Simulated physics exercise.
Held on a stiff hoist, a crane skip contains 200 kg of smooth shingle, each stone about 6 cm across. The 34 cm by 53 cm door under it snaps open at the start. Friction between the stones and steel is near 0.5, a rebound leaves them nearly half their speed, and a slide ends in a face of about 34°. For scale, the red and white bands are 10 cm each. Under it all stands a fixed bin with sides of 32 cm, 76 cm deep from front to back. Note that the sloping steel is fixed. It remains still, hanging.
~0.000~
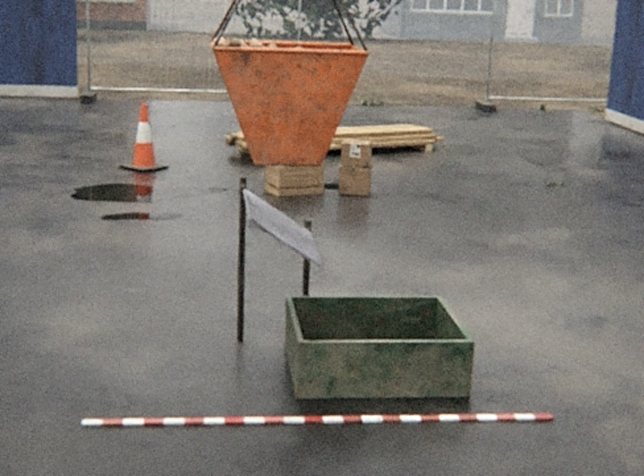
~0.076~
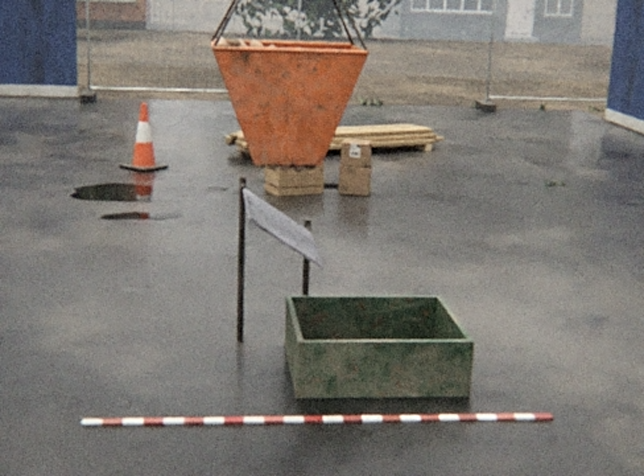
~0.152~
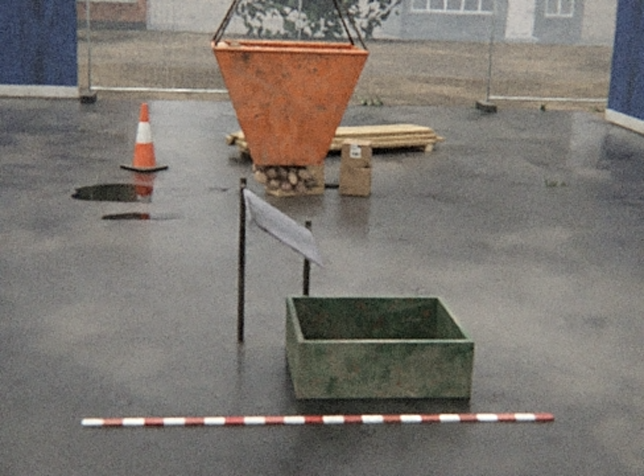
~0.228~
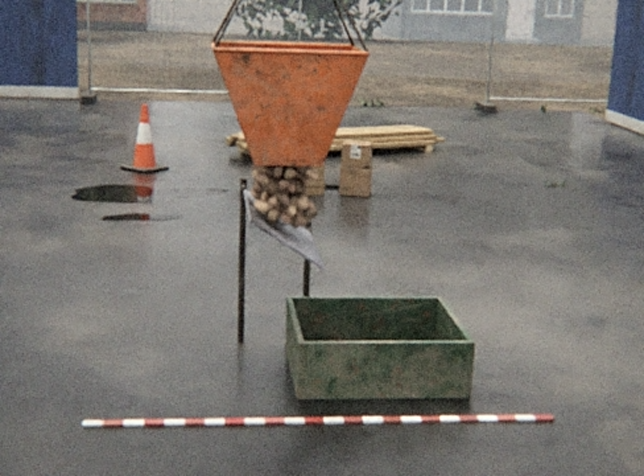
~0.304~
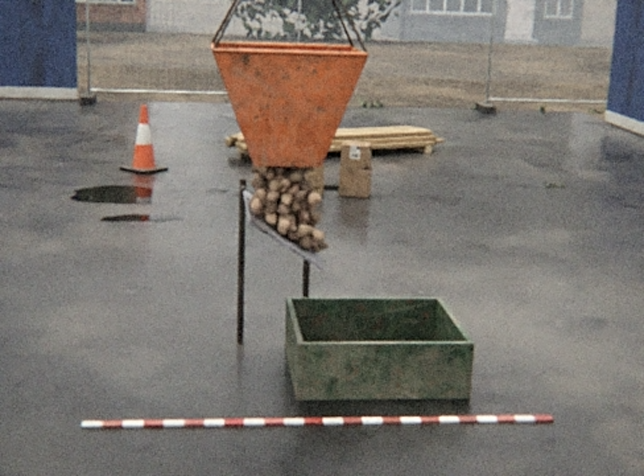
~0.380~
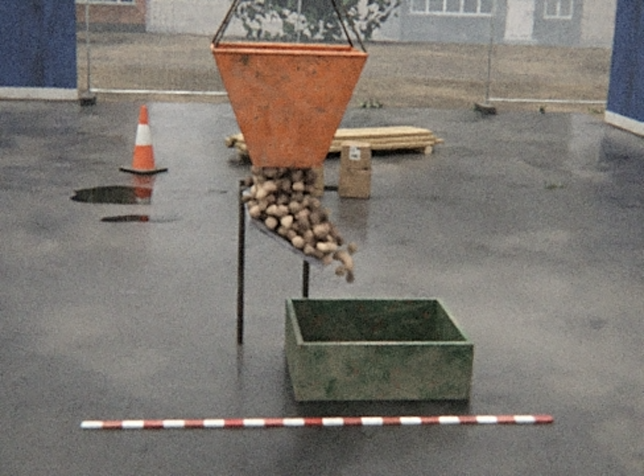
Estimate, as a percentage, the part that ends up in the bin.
I would say roughly 69 per cent.
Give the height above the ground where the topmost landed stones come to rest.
About 30 cm above the ground.
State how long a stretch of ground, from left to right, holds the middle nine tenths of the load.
Horizontal spread approx 90 cm.
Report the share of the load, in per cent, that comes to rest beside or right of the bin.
Approx 30 % of the load.
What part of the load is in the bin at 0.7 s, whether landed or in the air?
About 40 per cent of it.
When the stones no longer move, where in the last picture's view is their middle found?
Middle at rest: Roughly (394, 359).
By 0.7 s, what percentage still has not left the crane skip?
Roughly 10 percent, give or take.
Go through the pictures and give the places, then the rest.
In the first frame, the outlet is at (288, 155); nothing has dropped yet.
In the second frame, the outlet is at (288, 155); 5 % is out.
The third frame shows outlet at (289, 155), the stream shows down to (292, 181); 89 % still inside.
The fourth frame shows outlet at (289, 156), the stream shows down to (293, 213); 80 % still inside.
The fifth frame shows outlet at (288, 157), the stream shows down to (313, 239); 69 % still inside.
The sixth frame shows outlet at (288, 157), the stream shows down to (341, 261); 57 % still inside.
After 0.7 s, 9 % in the crane skip, 35 % on the steel, 8 % falling or lying left of the bin, 39 % falling or lying in the bin, 10 % falling or lying beside or right of the bin; the stones farthest right are at (444, 350).
After 1.1 s, 0 % in the crane skip, 6 % on the steel, 4 % falling or lying left of the bin, 63 % falling or lying in the bin, 26 % falling or lying beside or right of the bin; the stones farthest right are at (479, 352).
After 1.7 s, 0 % in the crane skip, 4 % falling or lying left of the bin, 69 % falling or lying in the bin, 28 % falling or lying beside or right of the bin; the stones farthest right are at (551, 359).
After 2.6 s, 0 % in the crane skip, 4 % falling or lying left of the bin, 69 % falling or lying in the bin, 28 % falling or lying beside or right of the bin; the stones farthest right are at (564, 360).
After 4.5 s, 0 % in the crane skip, 4 % left of the bin, 69 % in the bin, 28 % beside or right of the bin; the stones farthest right are at (564, 360).
